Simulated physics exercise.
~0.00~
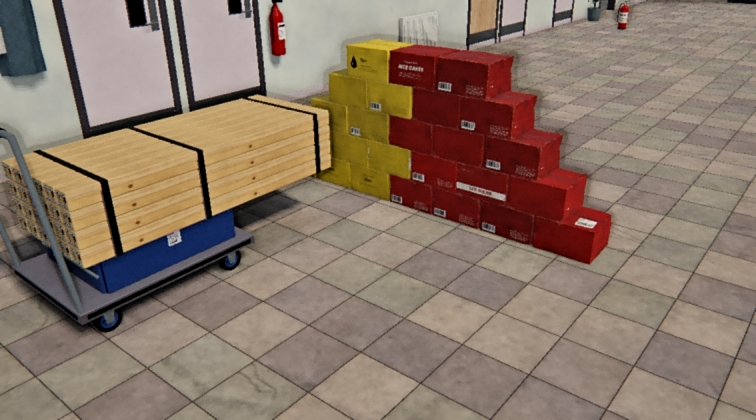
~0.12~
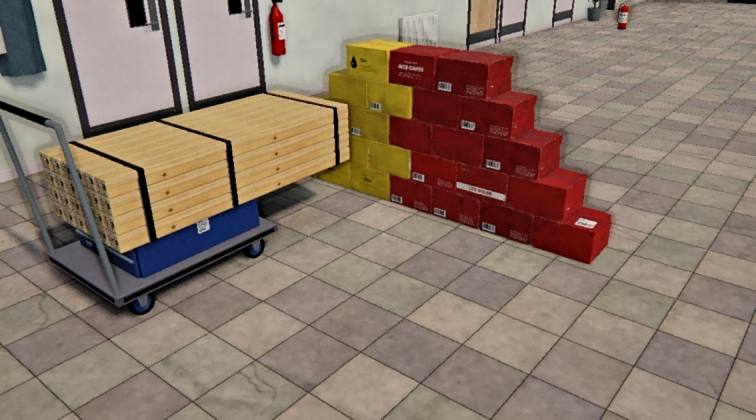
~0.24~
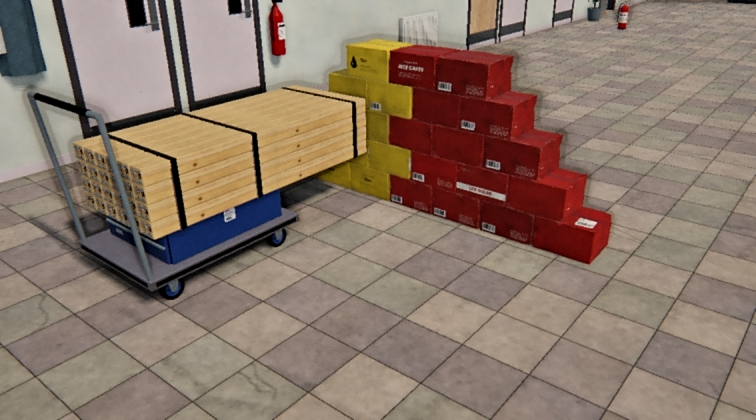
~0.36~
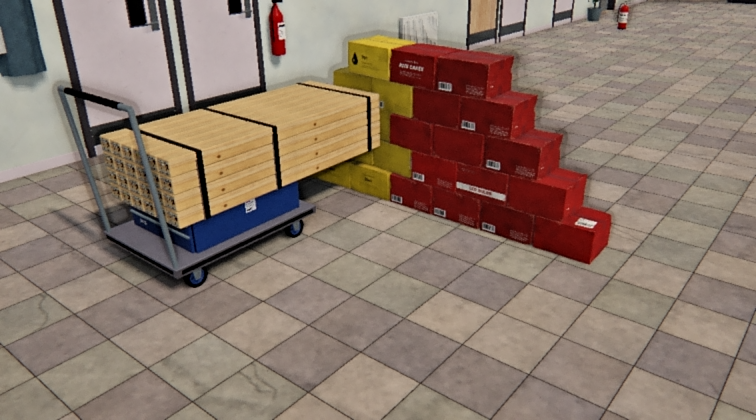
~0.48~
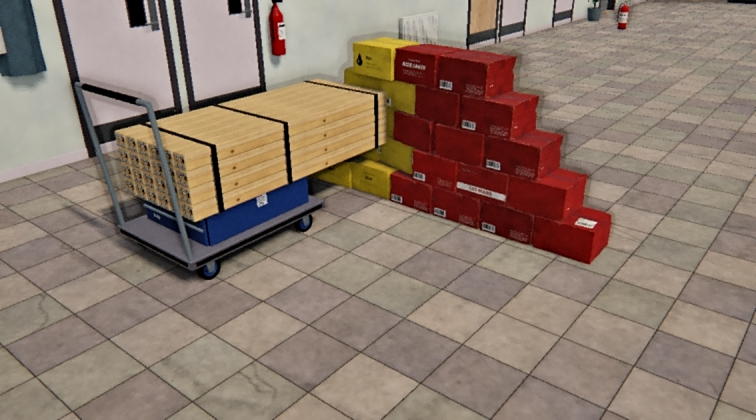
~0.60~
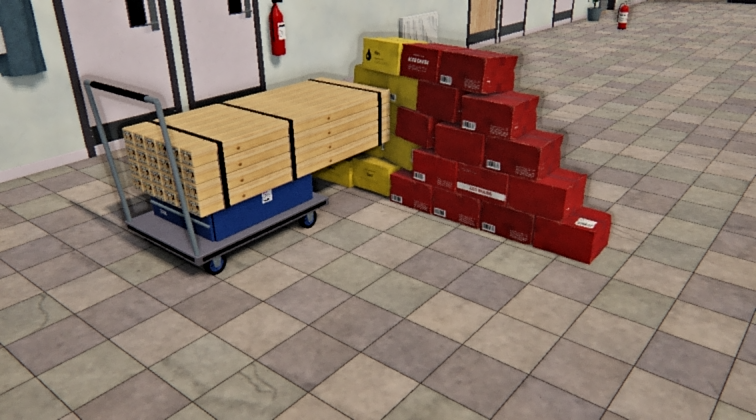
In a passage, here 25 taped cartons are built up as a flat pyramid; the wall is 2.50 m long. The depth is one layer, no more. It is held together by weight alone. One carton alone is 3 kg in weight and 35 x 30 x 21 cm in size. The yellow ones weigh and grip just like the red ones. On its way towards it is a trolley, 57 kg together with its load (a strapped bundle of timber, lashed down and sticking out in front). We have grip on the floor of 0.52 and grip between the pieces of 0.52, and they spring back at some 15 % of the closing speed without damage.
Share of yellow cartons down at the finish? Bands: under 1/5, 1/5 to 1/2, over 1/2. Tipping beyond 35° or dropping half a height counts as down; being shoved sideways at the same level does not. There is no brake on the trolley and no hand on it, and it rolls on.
Over 1/2.
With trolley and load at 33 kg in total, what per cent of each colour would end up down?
The split would be red 0, then yellow 0 per cent.
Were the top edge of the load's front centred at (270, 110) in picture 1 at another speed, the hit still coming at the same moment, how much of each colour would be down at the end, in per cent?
Down at the end: Red 30 per cent, yellow 80 per cent.
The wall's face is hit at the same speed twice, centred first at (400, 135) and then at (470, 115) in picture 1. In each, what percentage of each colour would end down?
Down by colour - red: 50%, then 60%; yellow: 60%, then 20%.
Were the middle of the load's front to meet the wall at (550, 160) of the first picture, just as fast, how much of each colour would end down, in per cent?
In that case red 60, yellow 0 per cent.
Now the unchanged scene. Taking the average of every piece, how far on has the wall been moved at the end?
45 cm or so.
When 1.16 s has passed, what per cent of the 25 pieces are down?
At that instant, 50 percent.
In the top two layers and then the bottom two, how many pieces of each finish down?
Top group: 6; bottom group: 4.
Around 0.88 s, load 27 cm past the wall's line, still rolling; 1 of the 11 yellow cartons down (1 of 25 in all colours); top yellow carton tipped 19°; top red carton tipped 18°.
Around 1.16 s, load 34 cm past the wall's line, still rolling; 9 of the 11 yellow cartons down (13 of 25 in all colours); top yellow carton tipped 42°, 18 cm lower; top red carton tipped 41°, 13 cm lower.
Around 1.54 s, load 41 cm past the wall's line, still rolling; 9 of the 11 yellow cartons down (13 of 25 in all colours); top yellow carton on its side; top red carton upside down.
Finally (2.4 s), load 47 cm past the wall's line, stopped; 9 of the 11 yellow cartons down (13 of 25 in all colours); top yellow carton upside down; top red carton on its side. That is 82 per cent. Seen by the last camera, middles, top yellow carton near (560, 139), top red carton near (664, 158).
